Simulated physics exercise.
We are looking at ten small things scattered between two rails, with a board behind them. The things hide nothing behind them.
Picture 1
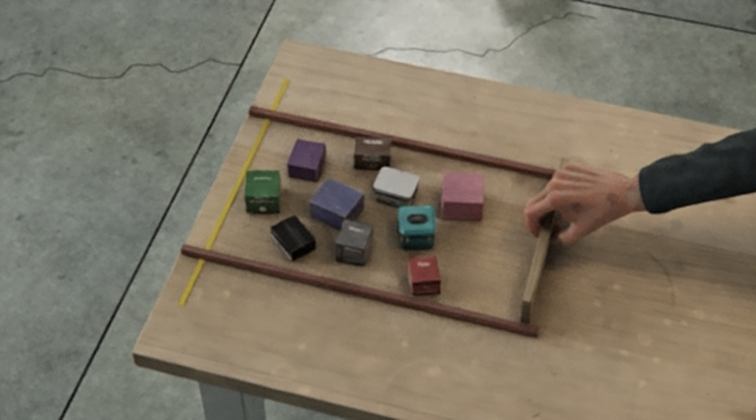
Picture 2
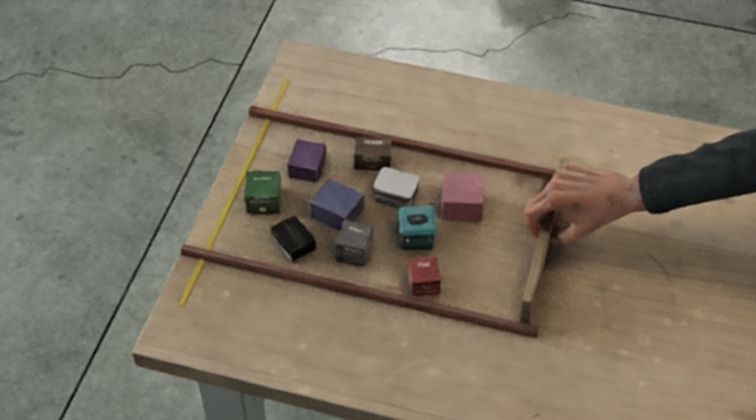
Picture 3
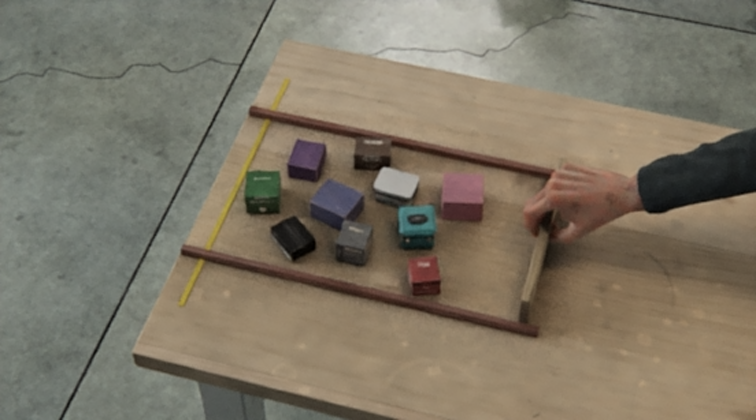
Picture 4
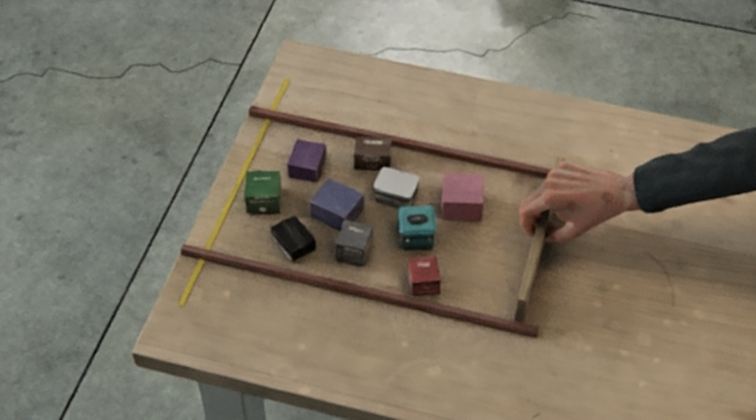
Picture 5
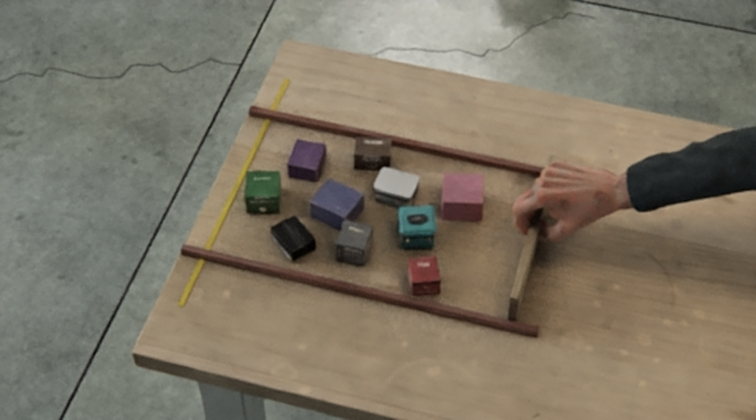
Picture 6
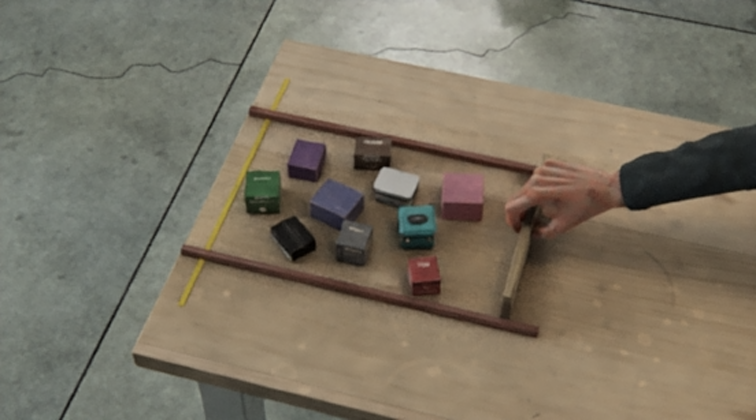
The video shows ten small coloured boxes scattered between two rails on a wooden table, near a yellow strip. A hand holds a board behind them at the right and slides it slightly left, while the boxes stay still.
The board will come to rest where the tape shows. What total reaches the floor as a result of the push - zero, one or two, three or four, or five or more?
I expect at least five pieces to go over the edge.
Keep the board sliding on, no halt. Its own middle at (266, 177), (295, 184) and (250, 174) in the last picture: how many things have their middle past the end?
Middles past end - pos 1: 5, pos 2: 2, pos 3: 6.
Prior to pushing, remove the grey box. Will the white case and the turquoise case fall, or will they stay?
So the white case goes off the edge and the turquoise case is still there.
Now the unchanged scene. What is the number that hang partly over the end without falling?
I get 4.
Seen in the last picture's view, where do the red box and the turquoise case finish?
Okay, so first (201, 222), and next (218, 180).
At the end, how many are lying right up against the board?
Count recorded: 4.
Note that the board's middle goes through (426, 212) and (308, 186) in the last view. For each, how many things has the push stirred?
Counts: 4, 10.
Early on, none off yet; green box at rest near (263, 192); purple block at rest near (307, 161); black box at rest near (293, 238).
Finally, the number that fall off is five or more; lost, white case, grey box, blue block, black box, purple block and green box.
